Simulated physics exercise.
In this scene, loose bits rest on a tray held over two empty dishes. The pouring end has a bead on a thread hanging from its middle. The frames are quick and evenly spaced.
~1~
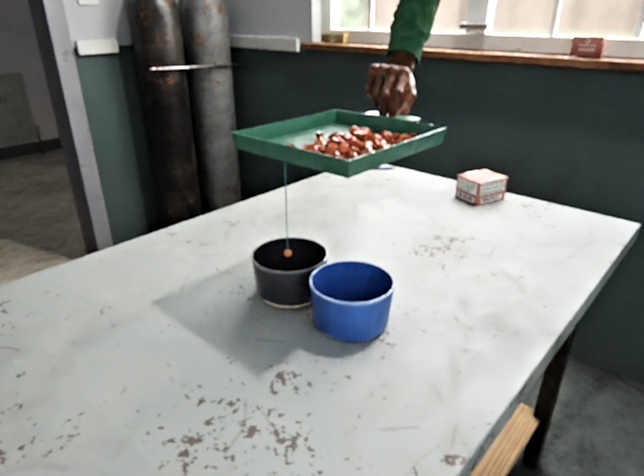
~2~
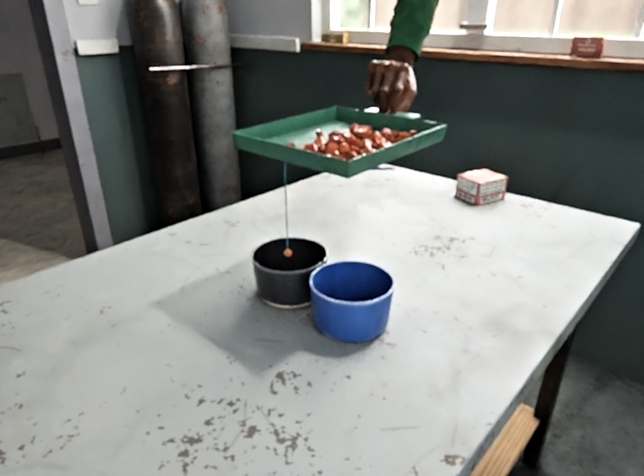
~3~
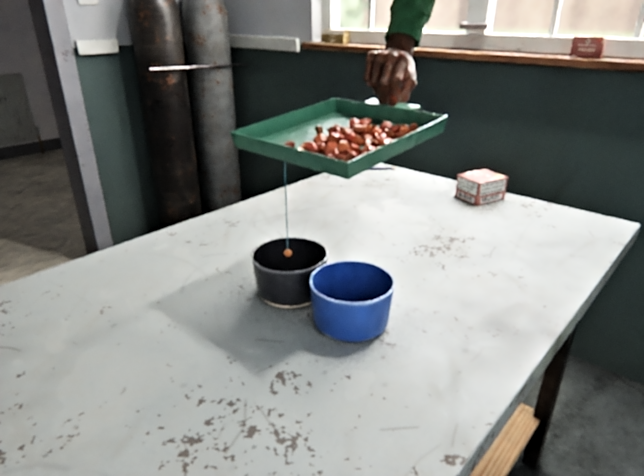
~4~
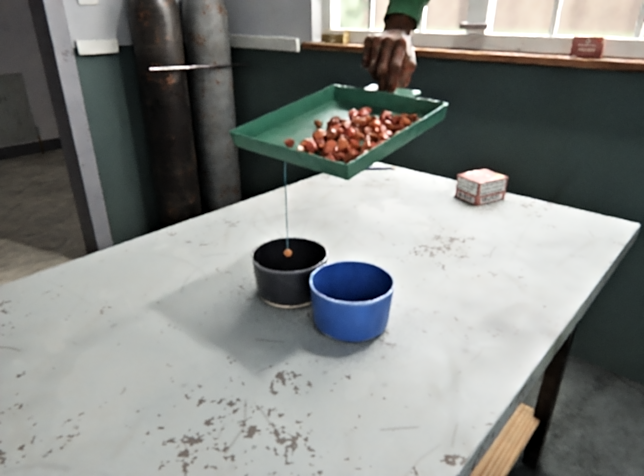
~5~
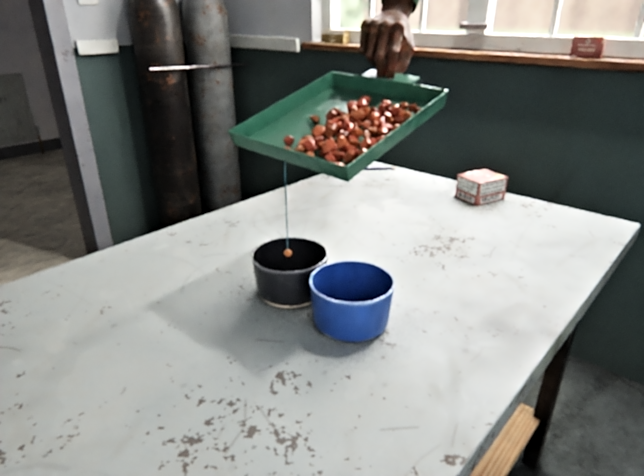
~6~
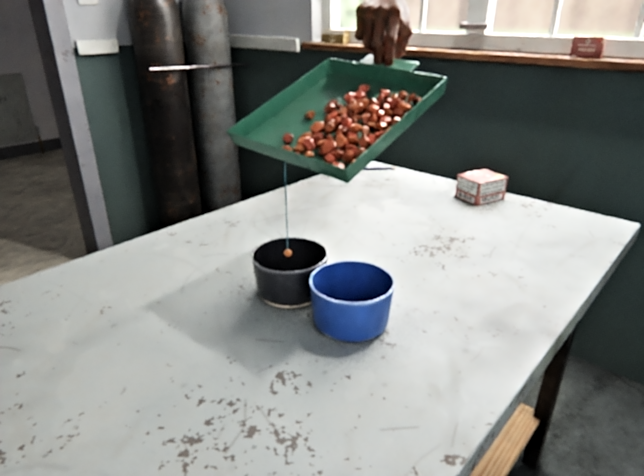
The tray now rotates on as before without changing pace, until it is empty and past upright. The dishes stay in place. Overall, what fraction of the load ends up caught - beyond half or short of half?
Short of half.
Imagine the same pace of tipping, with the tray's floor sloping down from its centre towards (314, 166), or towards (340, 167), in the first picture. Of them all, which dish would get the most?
So, the dish at the right the first time round, the dish at the right the second.
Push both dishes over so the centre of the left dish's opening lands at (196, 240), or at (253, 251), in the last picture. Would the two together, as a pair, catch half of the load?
Held in all, by try: A smaller portion, then a smaller portion.
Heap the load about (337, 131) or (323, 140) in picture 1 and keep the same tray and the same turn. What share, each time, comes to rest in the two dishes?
Try 1: 10 %; try 2: 10 %.
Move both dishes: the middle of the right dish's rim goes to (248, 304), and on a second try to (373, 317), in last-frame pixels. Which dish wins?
At the first place right, at the second the left one.
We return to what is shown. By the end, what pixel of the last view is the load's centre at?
Around (271, 344).
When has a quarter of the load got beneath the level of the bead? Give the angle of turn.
Roughly 100°.
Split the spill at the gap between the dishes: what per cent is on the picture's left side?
Near 90 per cent.
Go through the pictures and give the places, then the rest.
The first frame shows corners of the pouring end at (235, 132) and (348, 159), level; middle of the load at (355, 145), bits of crushed brick; left dish at (263, 283); right dish at (325, 314); bead on its thread at (288, 253).
The second frame shows corners of the pouring end at (235, 132) and (348, 160), level; middle of the load at (355, 144).
The third frame shows corners of the pouring end at (234, 131) and (347, 161), tipped barely, lowest at the right corner; middle of the load at (355, 140).
The fourth frame shows corners of the pouring end at (233, 131) and (347, 163), tipped a little, lowest at the right corner; middle of the load at (355, 134).
The fifth frame shows corners of the pouring end at (232, 130) and (346, 165), tipped clearly, lowest at the right corner; middle of the load at (354, 128).
The sixth frame shows corners of the pouring end at (230, 130) and (345, 167), tipped clearly, lowest at the right corner; middle of the load at (353, 122); left dish at (263, 283); right dish at (325, 314).
Soon after the last picture, tray tipped steeply; nearly all on the tray; a stray few in the air.
A little later, tray tipped past a quarter turn; about a quarter on the tray; a stray few in the right dish; about half outside both; about a quarter in the air.
Later still, tray tipped past a quarter turn; a small part in the right dish; nearly all outside both.
At rest, tray tipped past a quarter turn; a small part in the right dish; none in the left dish; nearly all outside both.
